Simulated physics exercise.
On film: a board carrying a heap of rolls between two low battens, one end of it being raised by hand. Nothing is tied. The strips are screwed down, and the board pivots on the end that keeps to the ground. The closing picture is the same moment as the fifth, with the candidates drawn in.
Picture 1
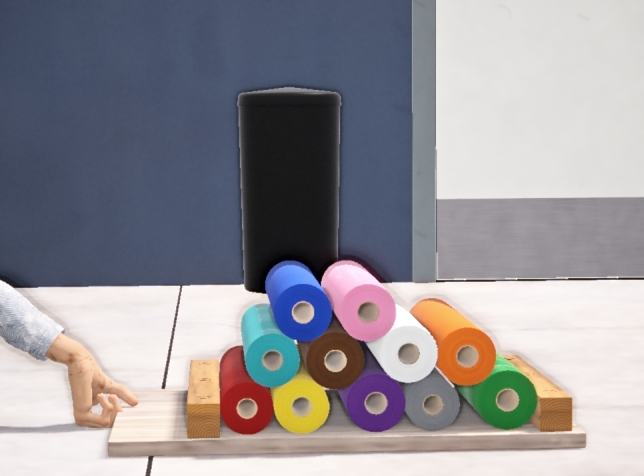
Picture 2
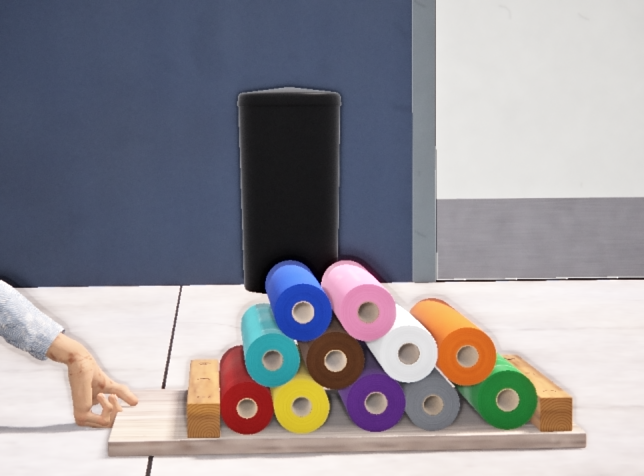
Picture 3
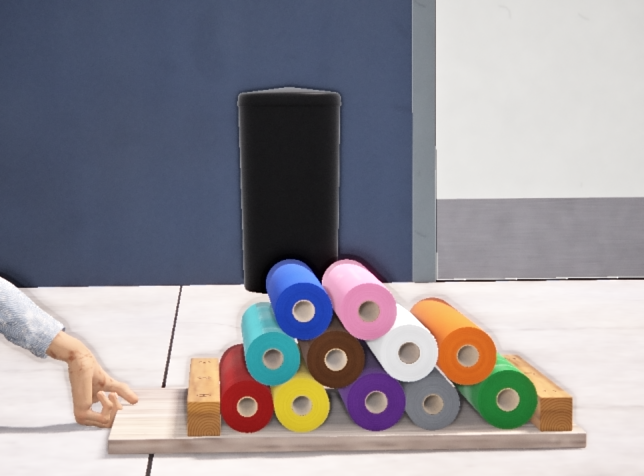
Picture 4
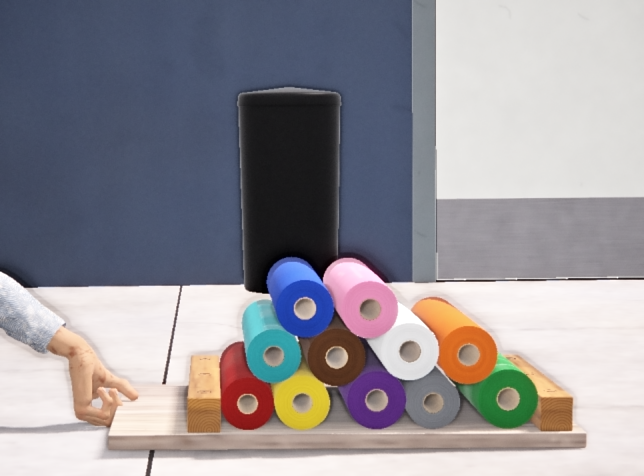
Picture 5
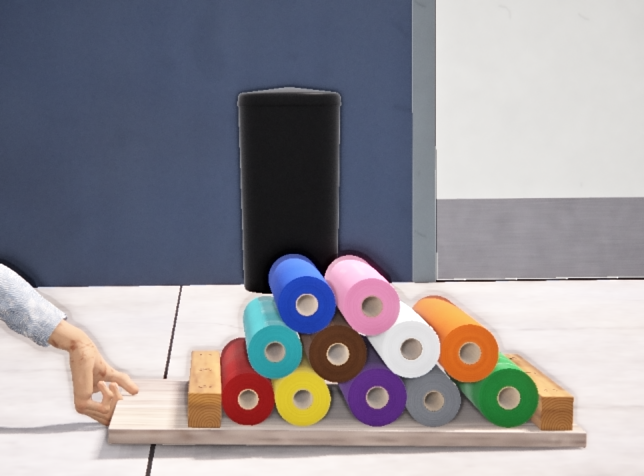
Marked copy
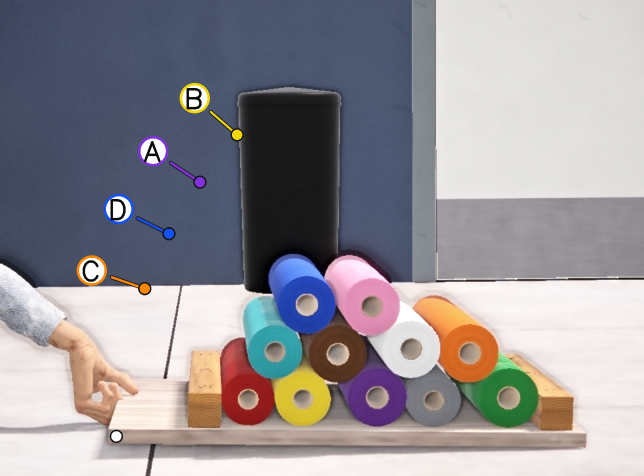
A stack of colorful rolls sat between two wooden blocks on a board, barely shifting, while a hand at the left end slowly raised that side just slightly.
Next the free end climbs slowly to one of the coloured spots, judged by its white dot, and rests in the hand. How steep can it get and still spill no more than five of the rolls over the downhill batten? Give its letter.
It can be raised to D.
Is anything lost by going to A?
At A: Yes.
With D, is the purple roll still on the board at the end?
The purple roll: Yes.
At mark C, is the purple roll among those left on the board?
The purple roll: Yes.
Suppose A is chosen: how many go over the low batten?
With A, six.
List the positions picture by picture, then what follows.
The first frame shows turquoise roll (272, 360); white roll (409, 354); pink roll (368, 312).
The second frame shows pink roll (368, 312); blue roll (303, 312).
The third frame shows board (338, 399); red roll (247, 406); turquoise roll (273, 358); green roll (507, 399).
The fourth frame shows board (338, 398); red roll (247, 404); yellow roll (302, 403).
The fifth frame shows board (338, 395); red roll (248, 399); yellow roll (303, 399).
On the marked copy, A at (200, 182); B at (237, 135); C at (145, 289); D at (169, 234); the white dot at (116, 436).
Following D. Soon after the start, board at 16°.
Later, board at 27°.
In the end, board at 27°, three over the low batten (orange, white, pink).
As for the rest, A six over the low batten; B six over the low batten; C one over the low batten (orange).
